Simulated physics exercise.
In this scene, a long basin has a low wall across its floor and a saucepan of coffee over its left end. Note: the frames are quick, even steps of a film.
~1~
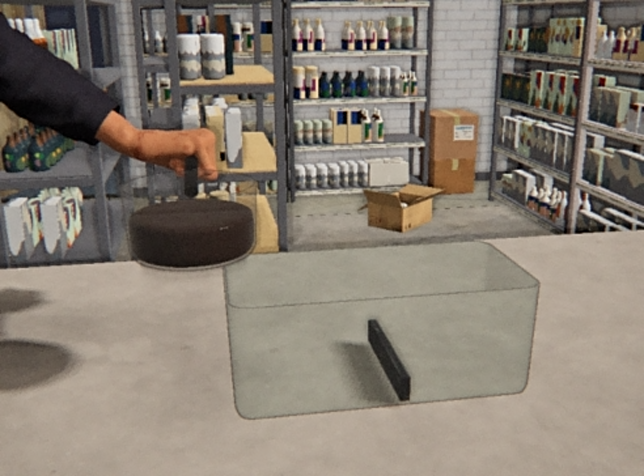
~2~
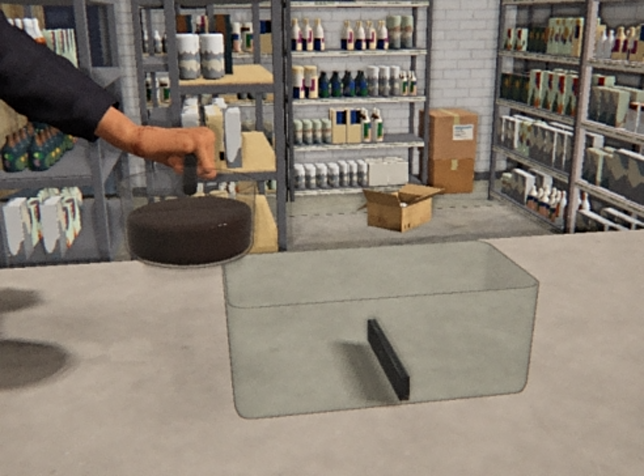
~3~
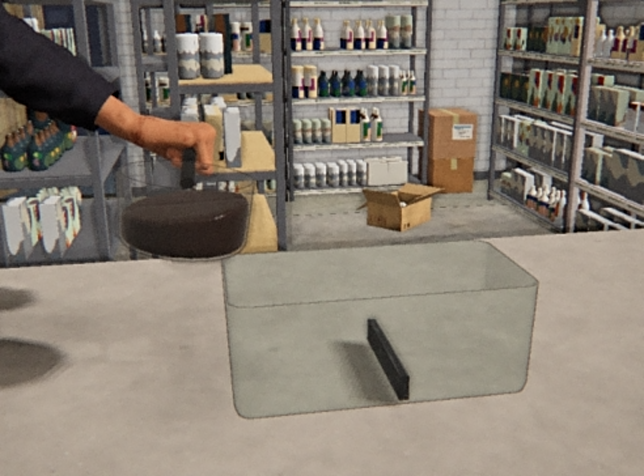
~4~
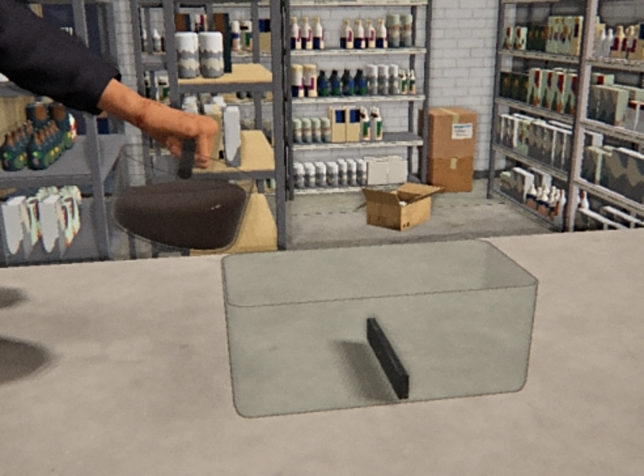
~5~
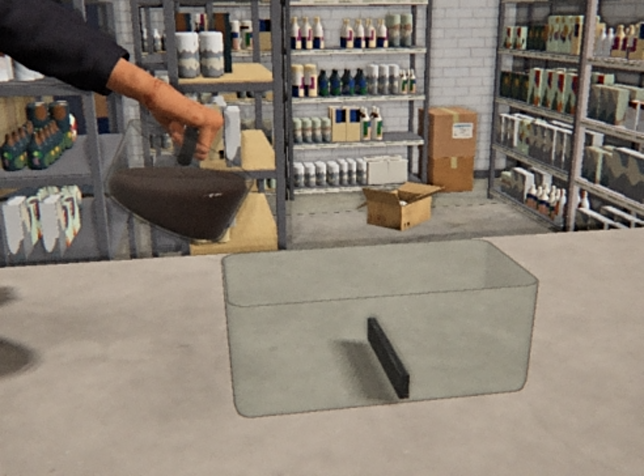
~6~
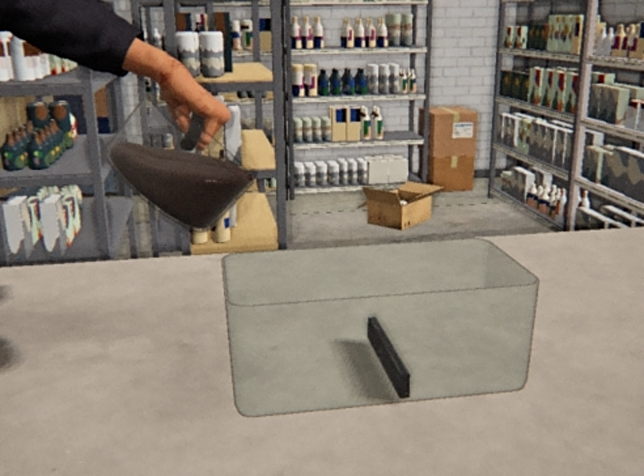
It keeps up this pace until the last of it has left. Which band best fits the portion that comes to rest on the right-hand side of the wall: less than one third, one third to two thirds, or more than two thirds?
The right side is left with too little to make a third.
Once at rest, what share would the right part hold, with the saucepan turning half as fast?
Around 10 in a hundred.
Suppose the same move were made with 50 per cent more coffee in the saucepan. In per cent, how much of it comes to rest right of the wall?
It would be somewhere near 25 %.
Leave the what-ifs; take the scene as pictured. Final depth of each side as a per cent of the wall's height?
Left about 50, right about 20.
A moment on, the saucepan is tipped right over and 32 per cent is still to pour, 6 is left of the wall and 0 right of it.
Next, the saucepan is tipped right over and 1 per cent is still to pour, 73 is left of the wall and 17 right of it.
Then the saucepan is tipped right over and 0 per cent is still to pour, 69 is left of the wall and 17 right of it.
Later the saucepan is tipped right over and 0 per cent is still to pour, 73 is left of the wall and 18 right of it.
At rest 72 per cent lies left of the wall, 19 right of it and 9 outside.
